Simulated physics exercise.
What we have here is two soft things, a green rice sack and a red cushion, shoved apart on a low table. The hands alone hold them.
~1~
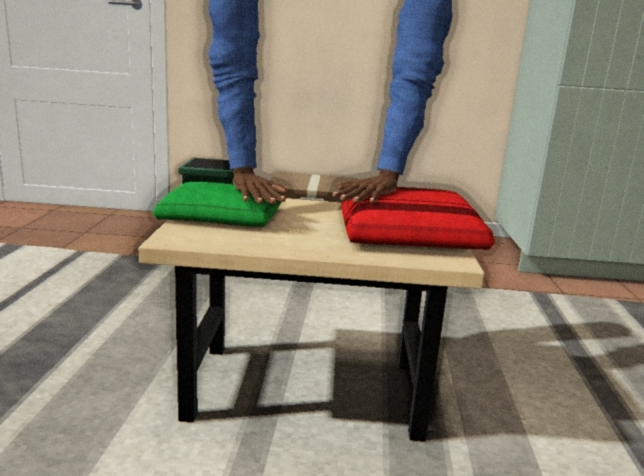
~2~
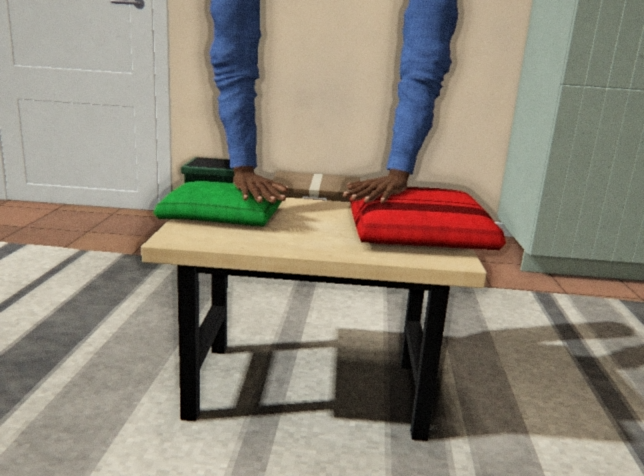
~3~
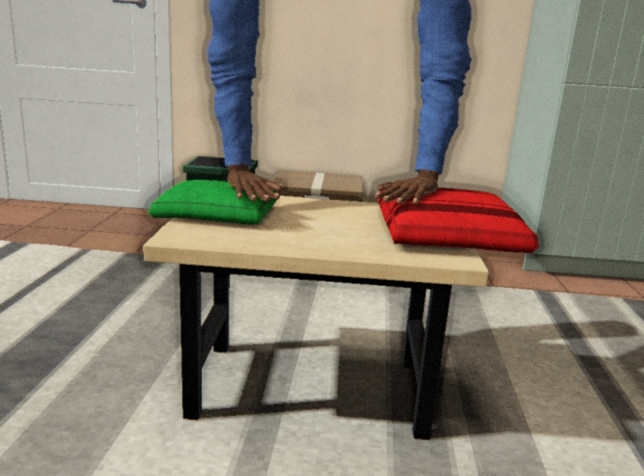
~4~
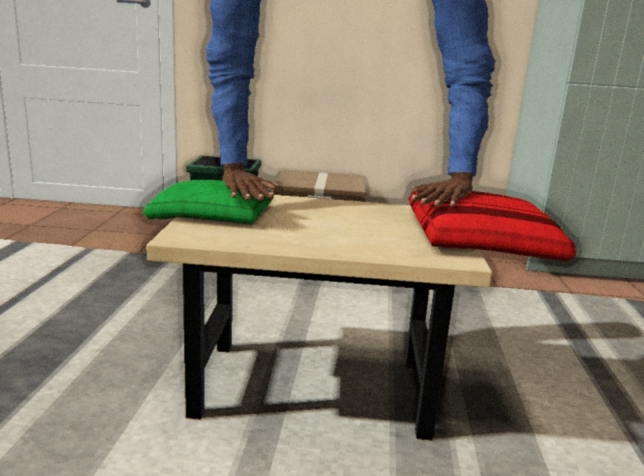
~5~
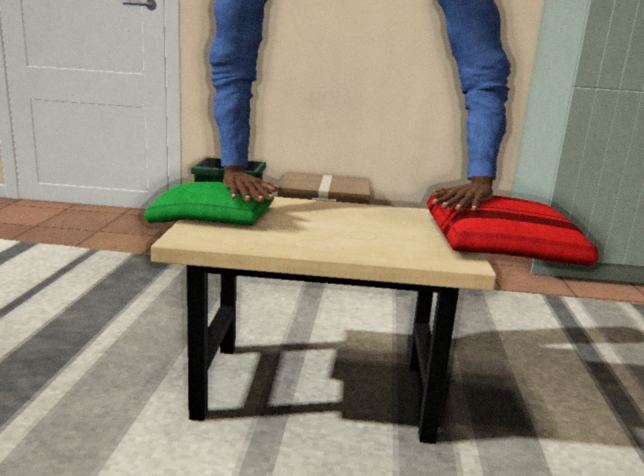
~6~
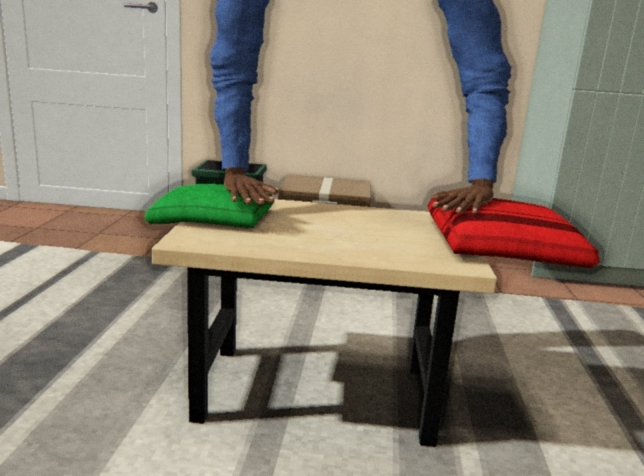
Red cushion sliding rightward past the table's edge under one hand, while another hand rests on a green cushion shifting slightly left.
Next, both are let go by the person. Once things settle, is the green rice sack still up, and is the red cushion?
The green rice sack sticks with it; the red cushion parts from it.
Then, 0.44 s later than the last view, rice sack at rest; cushion on the floor near (496, 348).
Then, 0.76 s later than the last view, rice sack at rest; cushion on the floor near (568, 384).
Finally, rice sack at rest; cushion on the floor near (569, 387). The green rice sack stays up there and the red cushion tips over and falls.
